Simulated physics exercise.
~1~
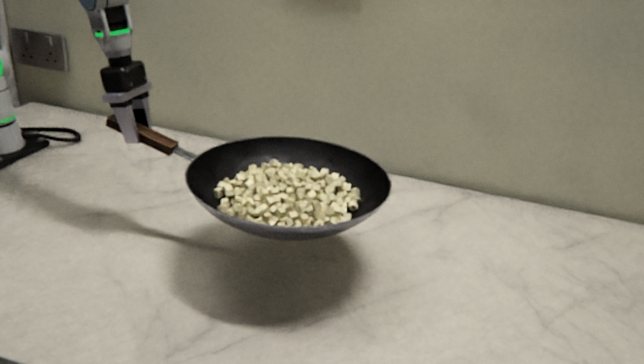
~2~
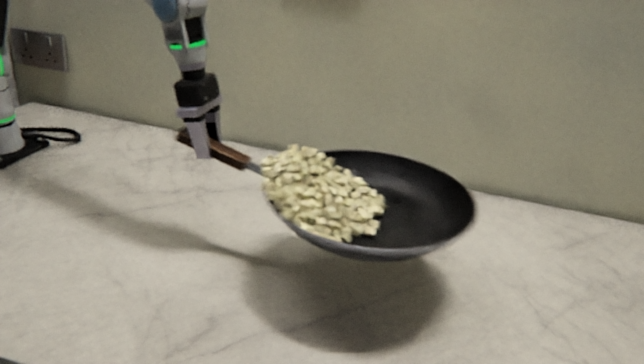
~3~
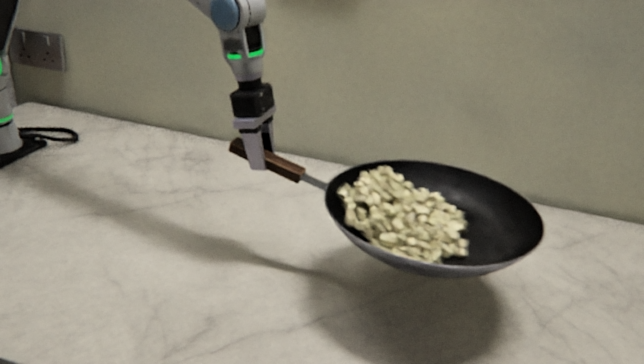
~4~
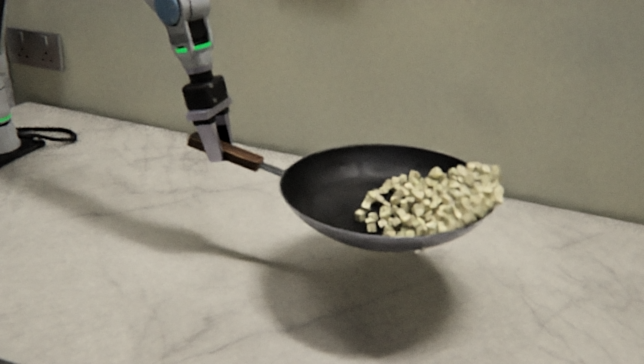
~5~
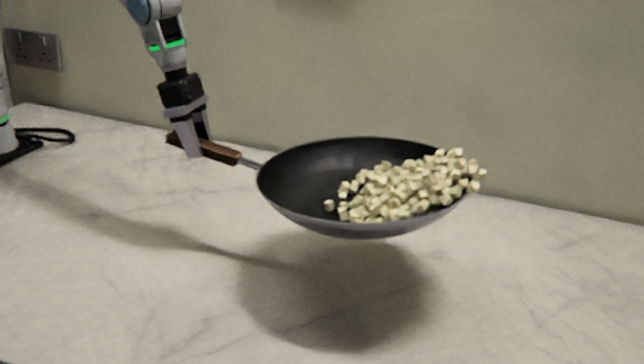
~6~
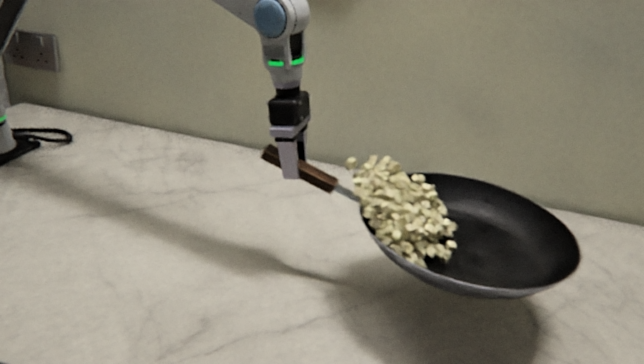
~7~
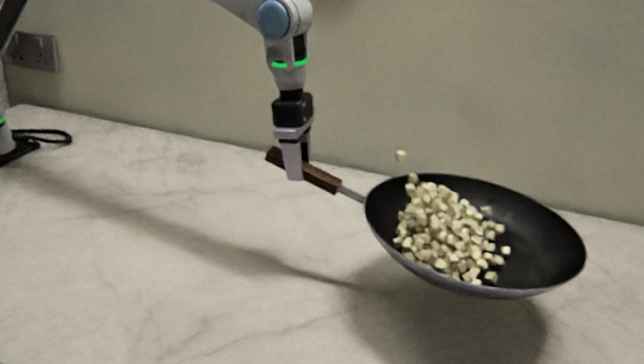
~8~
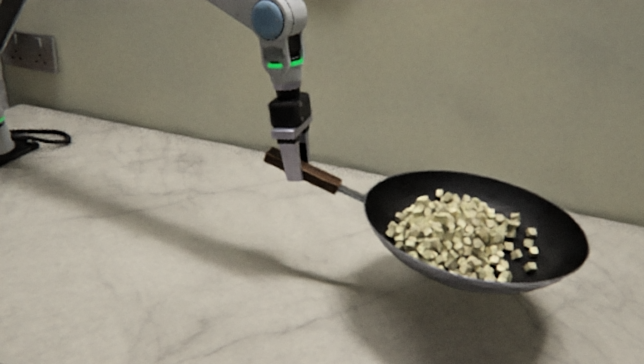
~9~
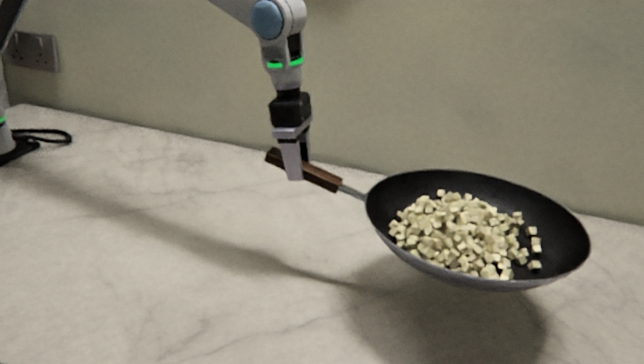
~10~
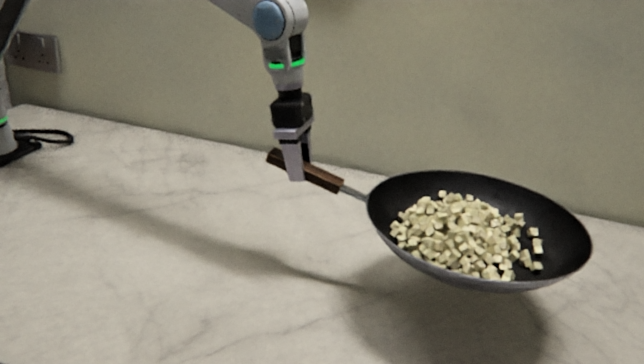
In the video, a robot arm holds a frying pan of pale diced vegetables above a marble-like surface, swinging it right, back left, then right again. The pieces slide and bunch against alternating sides, some hopping up, before settling inside the pan as it stops.
